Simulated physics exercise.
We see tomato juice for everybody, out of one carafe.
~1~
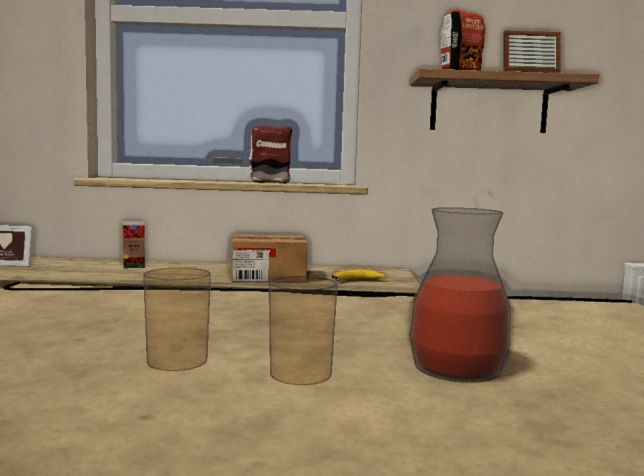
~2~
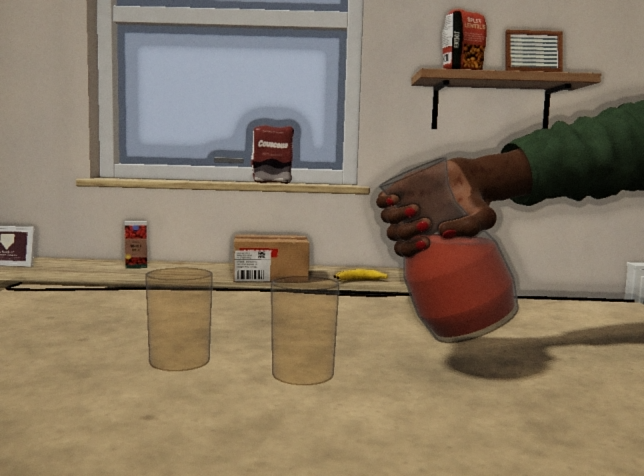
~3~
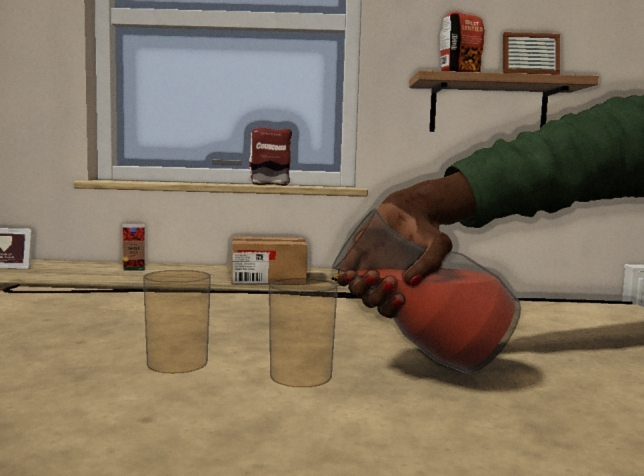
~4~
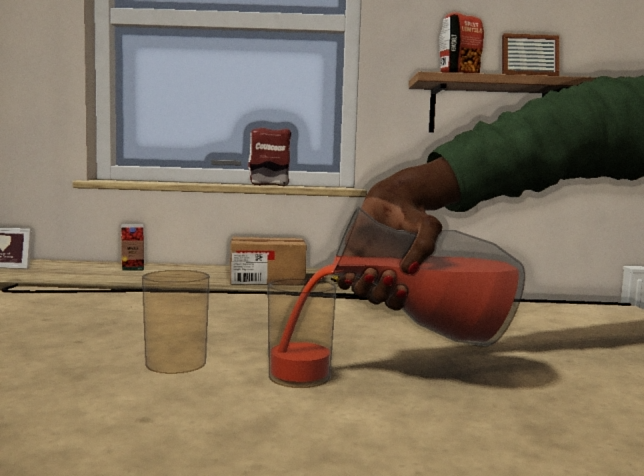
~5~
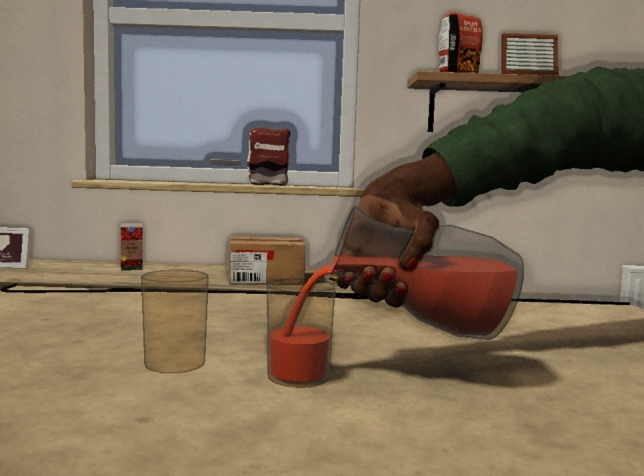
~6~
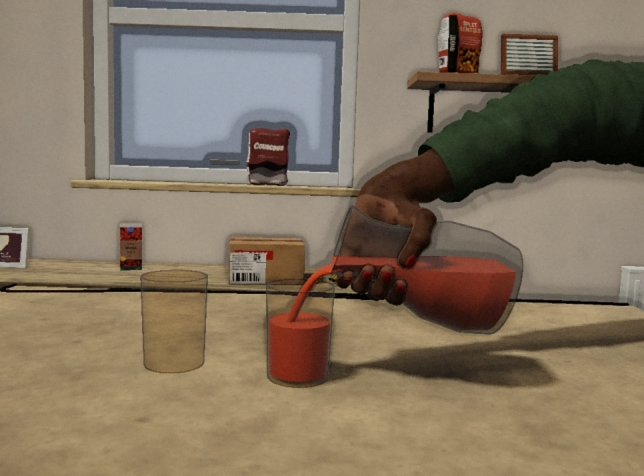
An arm in a green sleeve, with red-painted nails, works above a mottled tan counter, seen from the front in a room with a window and a wall shelf. Two clear tumblers stand left of a glass carafe of red juice, with a box and banana behind. The hand lifts the carafe, tilts it leftward and pours into the nearer tumbler, raising its level to about half.
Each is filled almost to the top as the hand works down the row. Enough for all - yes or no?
Yes.
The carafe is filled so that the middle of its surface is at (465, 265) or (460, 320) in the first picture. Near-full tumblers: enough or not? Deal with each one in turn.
The first start lasts and the second start gives out early.
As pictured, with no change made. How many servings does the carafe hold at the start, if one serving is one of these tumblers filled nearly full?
About 2.5 servings.
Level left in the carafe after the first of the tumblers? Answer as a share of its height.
About 30 in a hundred.
A moment on, the first is about three quarters full.
Further on, the first is done and the carafe has about two thirds of its load.
When it is over, both are full and about a quarter of the tomato juice is over.
